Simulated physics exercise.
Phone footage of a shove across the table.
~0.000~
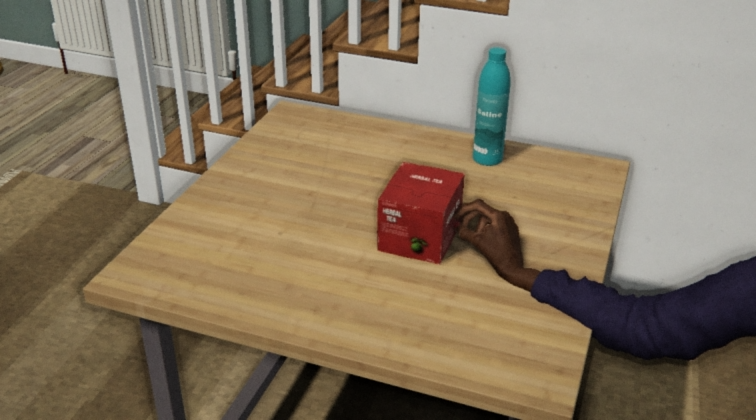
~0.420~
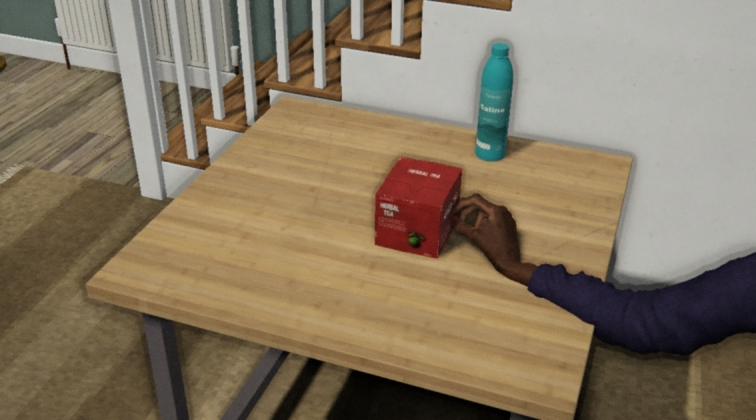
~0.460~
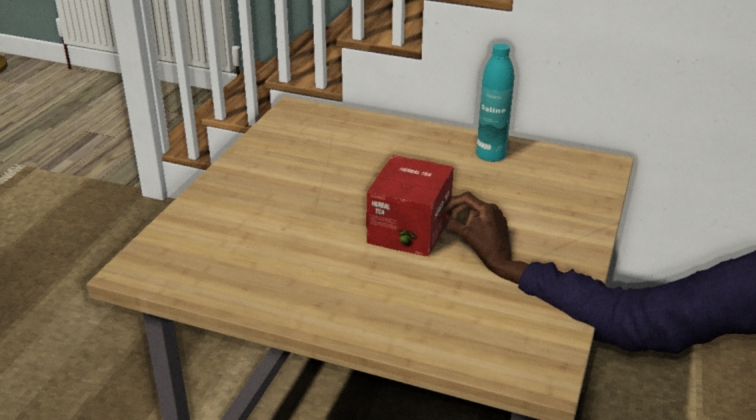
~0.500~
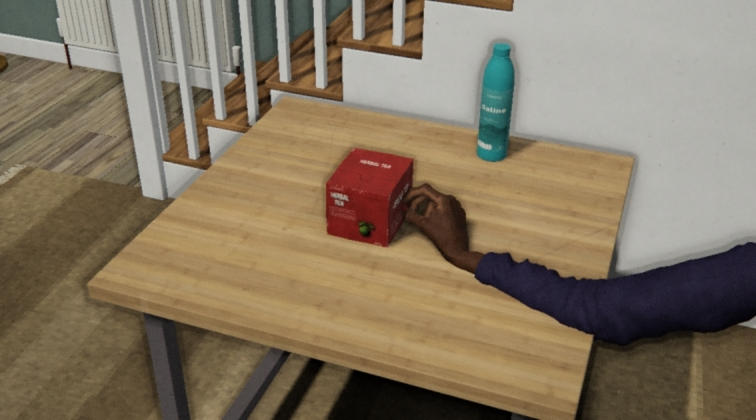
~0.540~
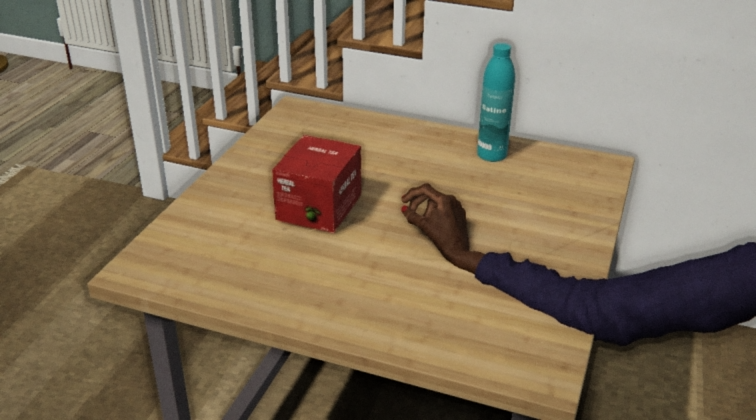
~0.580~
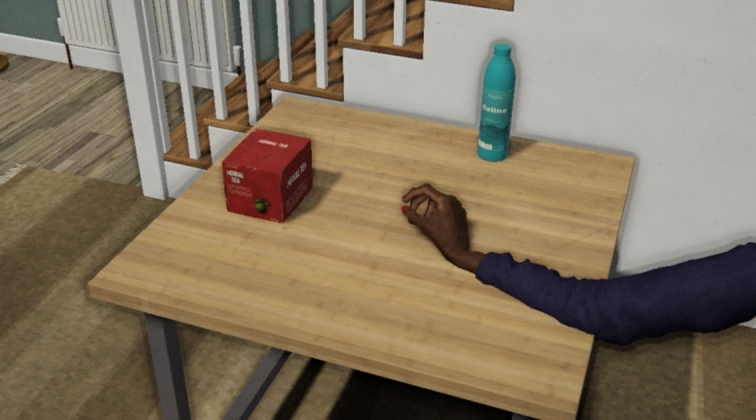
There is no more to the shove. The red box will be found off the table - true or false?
True.
After 0.78 s, red box now off the table.
After 1.08 s, things are still on the move.
In the end (1.3 s), off the table, red box.
